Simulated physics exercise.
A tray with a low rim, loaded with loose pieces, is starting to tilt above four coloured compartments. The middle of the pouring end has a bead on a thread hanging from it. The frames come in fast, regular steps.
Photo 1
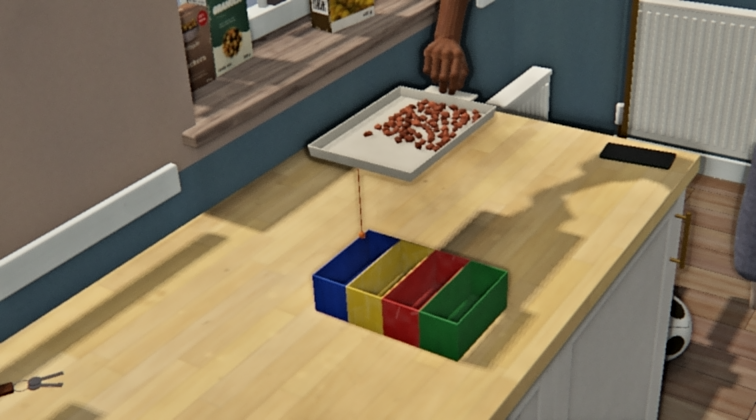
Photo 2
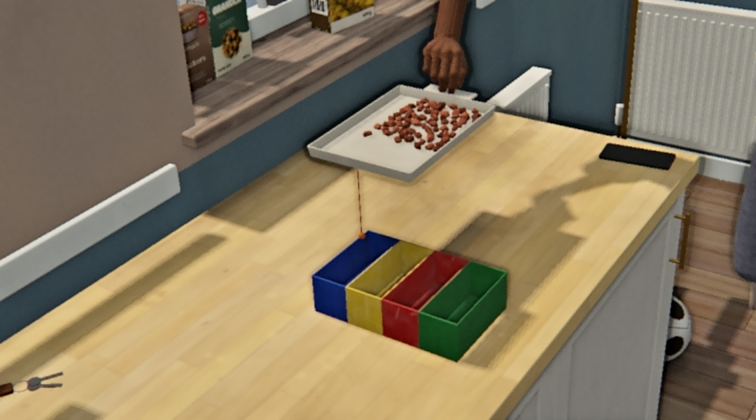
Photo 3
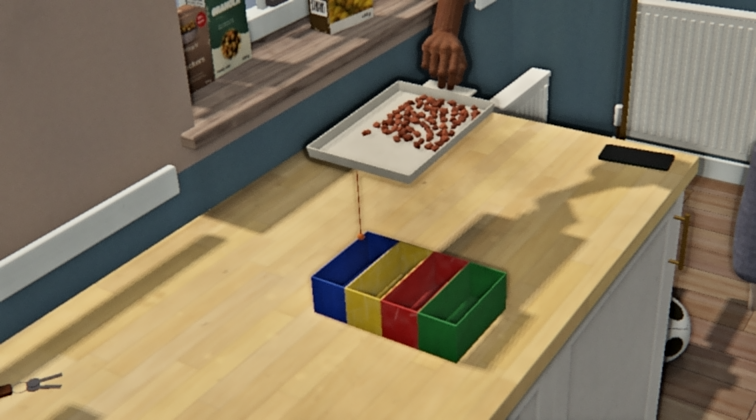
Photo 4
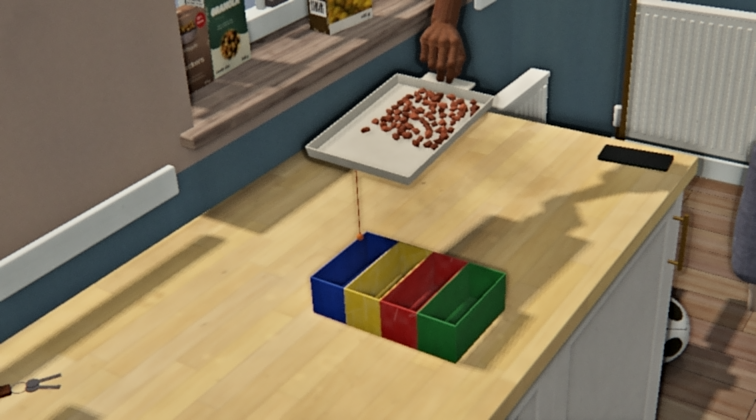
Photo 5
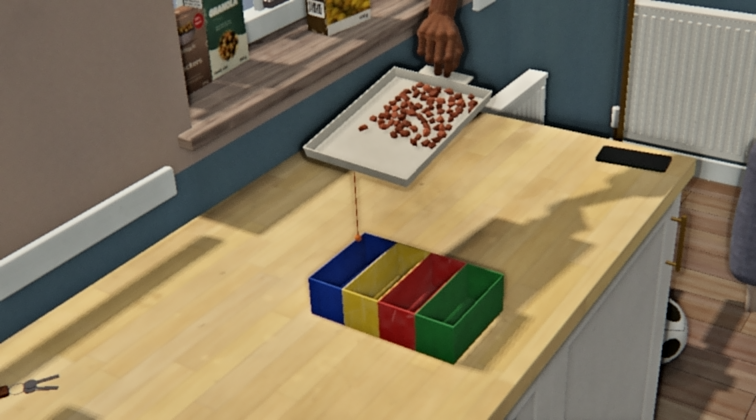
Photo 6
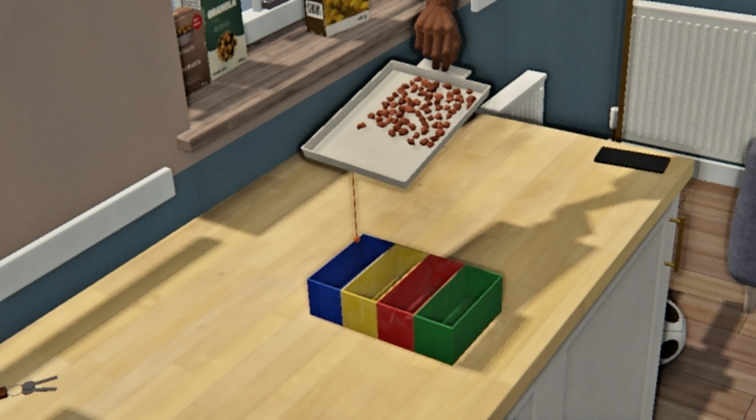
At first, a hand holds a pale, low-rimmed tray of reddish-brown pieces nearly level above a wooden counter, beside blue, yellow, red and green compartments, with a bead hanging on a thread. Then the tray gradually tilts a little, its near right corner dipping lowest, and the pieces shift slightly leftward.
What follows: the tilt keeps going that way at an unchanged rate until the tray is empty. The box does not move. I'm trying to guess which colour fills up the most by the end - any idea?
Go with yellow; that cell ends fullest.
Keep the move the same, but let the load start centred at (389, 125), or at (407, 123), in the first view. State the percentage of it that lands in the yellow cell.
You'd get near 50 percent first and near 50 percent next.
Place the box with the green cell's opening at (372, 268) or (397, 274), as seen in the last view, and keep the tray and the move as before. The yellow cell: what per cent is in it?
Trial 1 around 0 percent, trial 2 around 0 percent.
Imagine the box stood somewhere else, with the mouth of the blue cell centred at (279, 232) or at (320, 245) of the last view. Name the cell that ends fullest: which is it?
The green one; that red cell.
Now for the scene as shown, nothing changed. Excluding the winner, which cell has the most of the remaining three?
The cell in blue.
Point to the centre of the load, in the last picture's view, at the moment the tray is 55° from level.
About (387, 166).
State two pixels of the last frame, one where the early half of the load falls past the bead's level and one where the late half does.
At about (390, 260), then at (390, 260).
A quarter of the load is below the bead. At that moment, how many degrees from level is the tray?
Somewhere around 70 degrees.
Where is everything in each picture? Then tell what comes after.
The first picture shows corners of the pouring end at (311, 145) and (410, 171), level; middle of the load at (431, 122), bits of crushed brick; bead on its thread at (362, 235); blue cell at (330, 295); yellow cell at (365, 307); red cell at (401, 320); green cell at (438, 333).
The second picture shows corners of the pouring end at (310, 146) and (410, 172), level; middle of the load at (430, 121).
The third picture shows corners of the pouring end at (309, 146) and (409, 174), tipped barely, lowest at the right corner; middle of the load at (429, 119).
The fourth picture shows corners of the pouring end at (308, 146) and (408, 175), tipped a little, lowest at the right corner; middle of the load at (428, 115).
The fifth picture shows corners of the pouring end at (306, 147) and (406, 178), tipped a little, lowest at the right corner; middle of the load at (426, 111).
The sixth picture shows corners of the pouring end at (304, 147) and (404, 180), tipped a little, lowest at the right corner; middle of the load at (411, 110); blue cell at (325, 299); yellow cell at (360, 311); red cell at (396, 324); green cell at (433, 337).
Soon, tray tipped steeply; nearly all on the tray; a small part falling or outside the box.
A while on, tray tipped right over; about two thirds on the tray; about a quarter in the yellow cell; a small part in the blue cell; a small part in the red cell; a stray few falling or outside the box.
Towards the end, tray tipped past a quarter turn; about half in the yellow cell; about a quarter in the blue cell; a small part in the red cell; a small part falling or outside the box.
Finally, tray tipped past a quarter turn; about half in the yellow cell; about a quarter in the blue cell; a small part in the red cell; none in the green cell; a small part outside the box.
